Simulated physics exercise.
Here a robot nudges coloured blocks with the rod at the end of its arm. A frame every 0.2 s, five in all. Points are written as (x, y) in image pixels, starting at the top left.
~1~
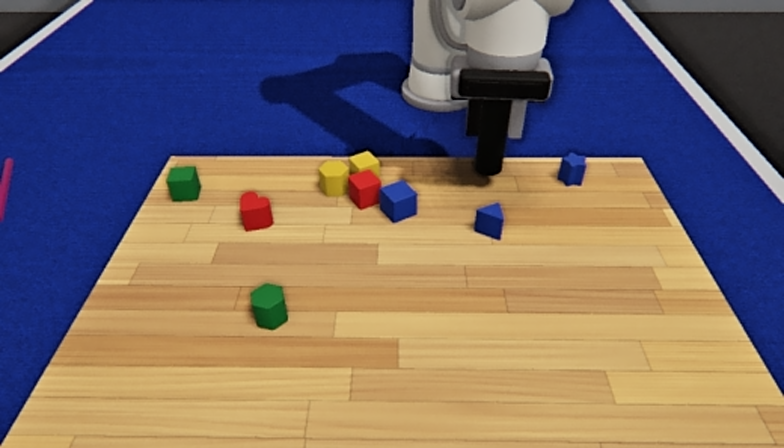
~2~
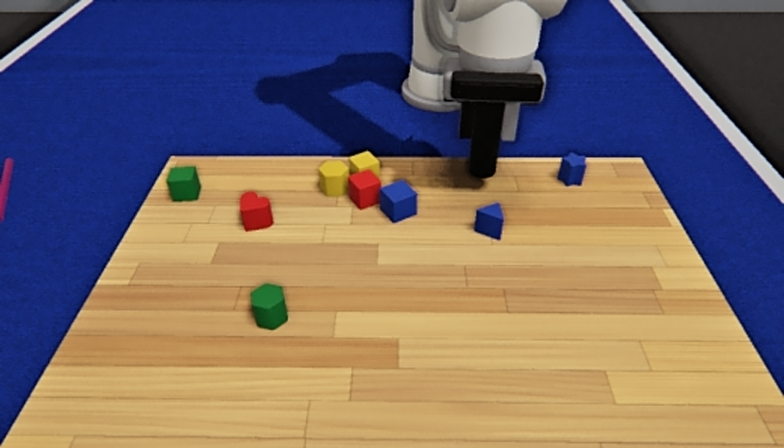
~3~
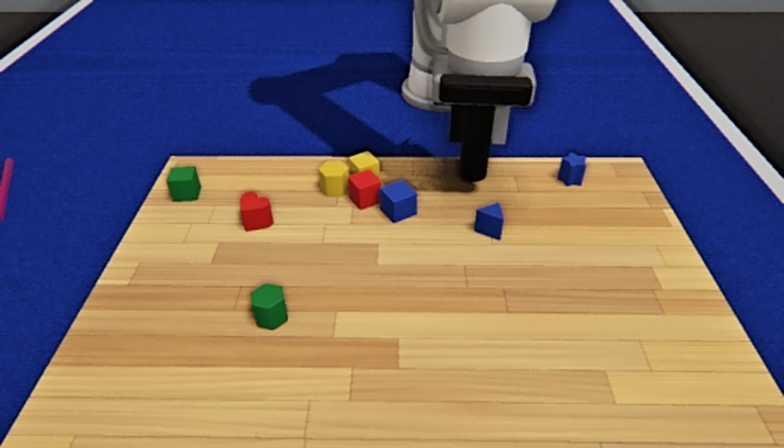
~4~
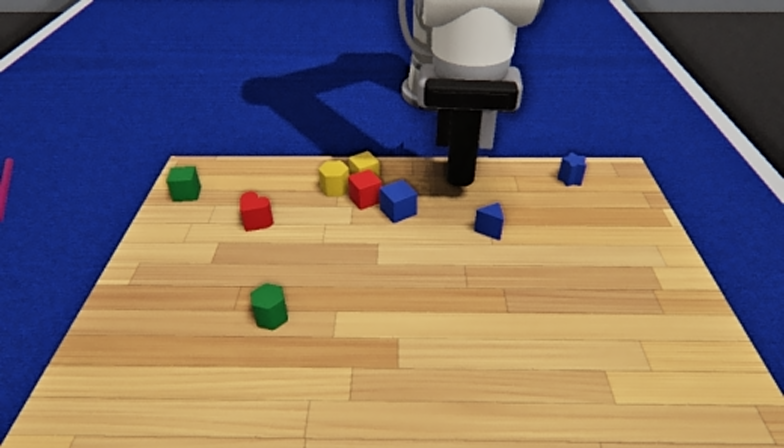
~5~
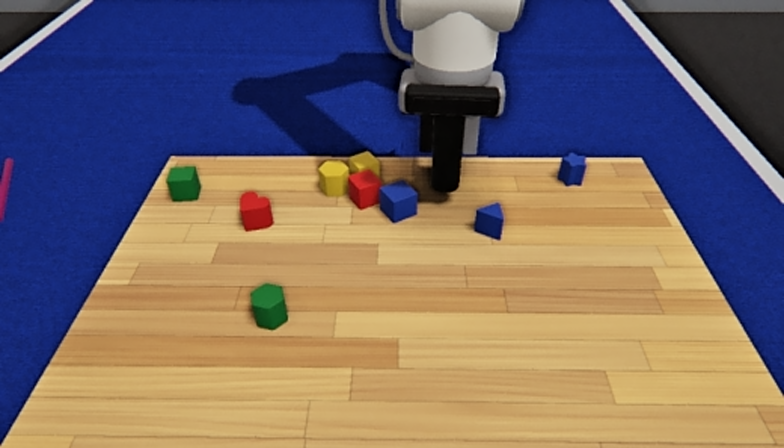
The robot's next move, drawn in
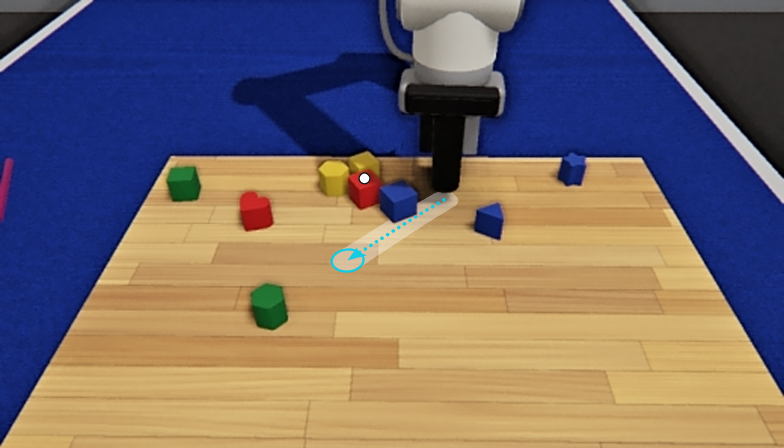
Robot arm with a black rod moving slowly left along the far edge of a wooden table, the coloured blocks staying still.
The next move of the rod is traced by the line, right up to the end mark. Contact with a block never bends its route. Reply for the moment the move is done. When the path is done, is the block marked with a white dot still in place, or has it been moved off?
It stays.
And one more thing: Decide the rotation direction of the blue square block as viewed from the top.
Looking down, my answer is that the blue square block rotates clockwise.
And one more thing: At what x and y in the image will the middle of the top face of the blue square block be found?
It sits at (373, 196).
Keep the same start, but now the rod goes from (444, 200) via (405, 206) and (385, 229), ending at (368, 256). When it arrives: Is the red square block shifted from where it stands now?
No, that is not how it ends up.
The line goes in a line from (444, 200) to (348, 260); the dot is on the red square block.
What follows on the original path. One third of the way, rod at (414, 203); blue square block at (385, 193), turned 40° clockwise.
Two thirds of the way, rod at (382, 223); blue square block at (373, 196), turned 75° clockwise.
At the end, rod at (346, 245); red square block unmoved; blue square block at (373, 196), turned 75° clockwise.
